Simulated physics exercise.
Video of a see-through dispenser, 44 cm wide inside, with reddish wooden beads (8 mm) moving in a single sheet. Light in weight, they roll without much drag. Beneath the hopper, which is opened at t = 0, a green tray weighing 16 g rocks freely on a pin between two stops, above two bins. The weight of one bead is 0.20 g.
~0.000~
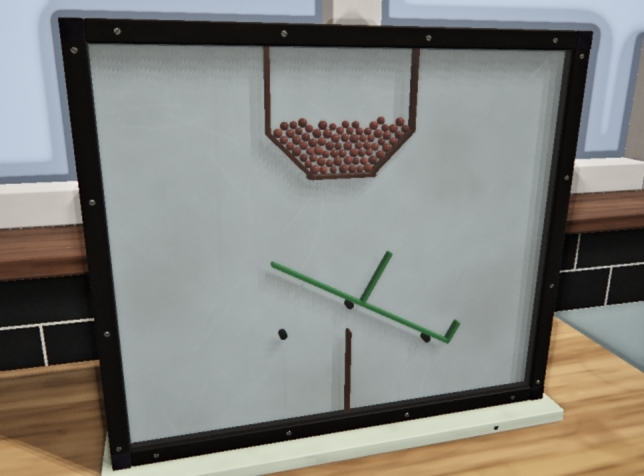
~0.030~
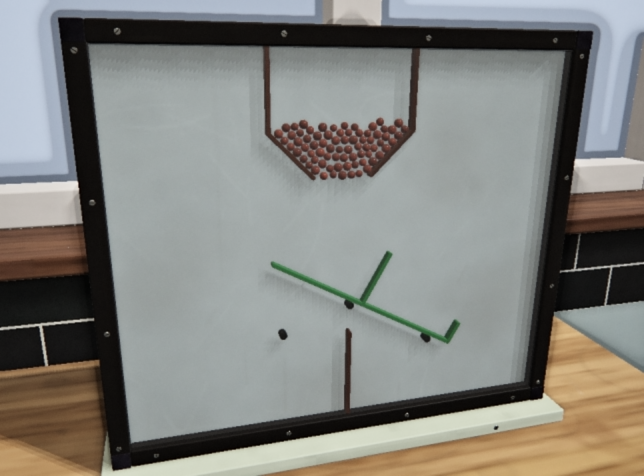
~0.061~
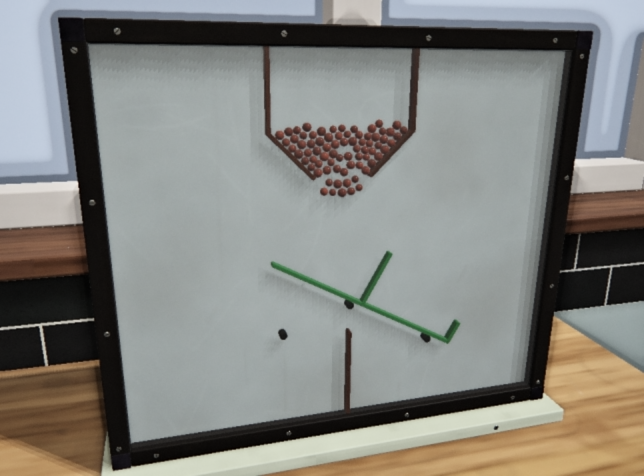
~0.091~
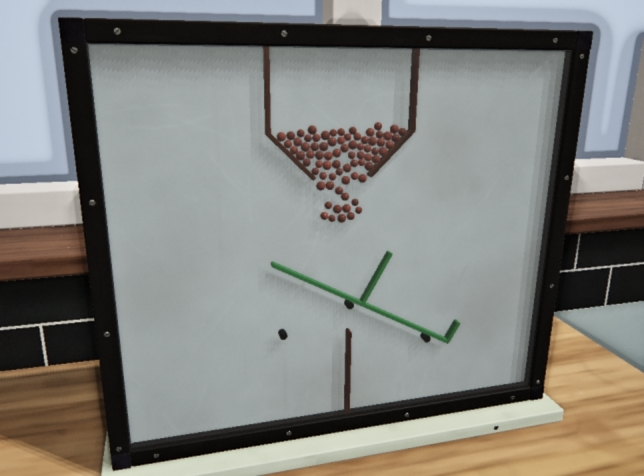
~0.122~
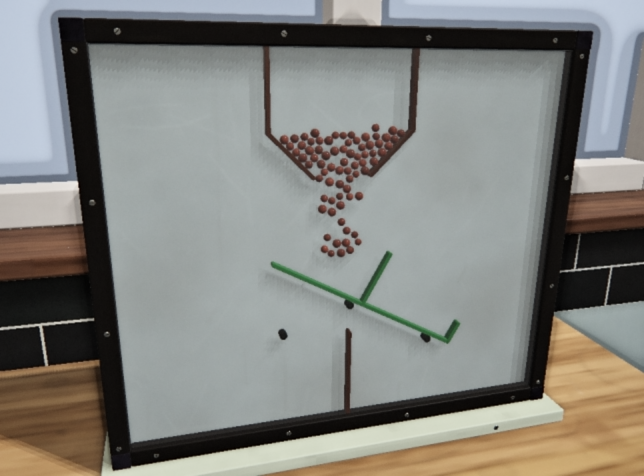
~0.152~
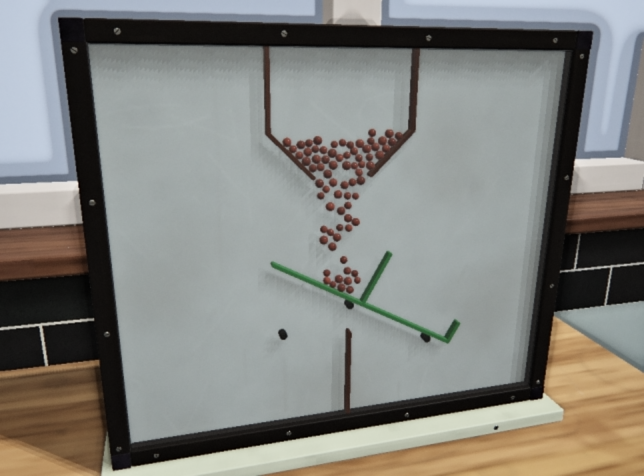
Reddish beads rest in a closed hopper inside a clear, black-framed panel until its bottom opens. They drop through the gap in a loose, lengthening stream, and the first ones land and gather on the green tilted tray, left of its upright wall, while the tray stays still.
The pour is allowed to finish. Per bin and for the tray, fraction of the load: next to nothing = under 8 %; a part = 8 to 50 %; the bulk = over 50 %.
Left bin = next to nothing; right bin = next to nothing; tray = the bulk.
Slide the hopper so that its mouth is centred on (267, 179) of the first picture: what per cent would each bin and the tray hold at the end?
The left bin ends with 55 %, the right bin with 0 %, and the tray with 45 %.
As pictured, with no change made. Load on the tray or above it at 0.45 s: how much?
Roughly 100 per cent of the load.
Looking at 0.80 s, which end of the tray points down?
The tray dips on its right side.
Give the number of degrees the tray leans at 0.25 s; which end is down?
It's leaning around 30°, and the right end is the one that's down.
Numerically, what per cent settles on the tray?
Roughly 100 per cent.
By 0.25 s 85 % have left the hopper; tray right end down 29°; on or over it 80 %, past it to the left 0 %, to the right 0 %.
By 0.45 s 100 % have left the hopper; tray right end down 29°; on or over it 100 %, past it to the left 0 %, to the right 0 %.
By 0.80 s 100 % have left the hopper; tray right end down 29°; on or over it 100 %, past it to the left 0 %, to the right 0 %.
All still by 1.8 s, left bin 0 %, right bin 0 %, tray 100 %; tray right end down 29°.
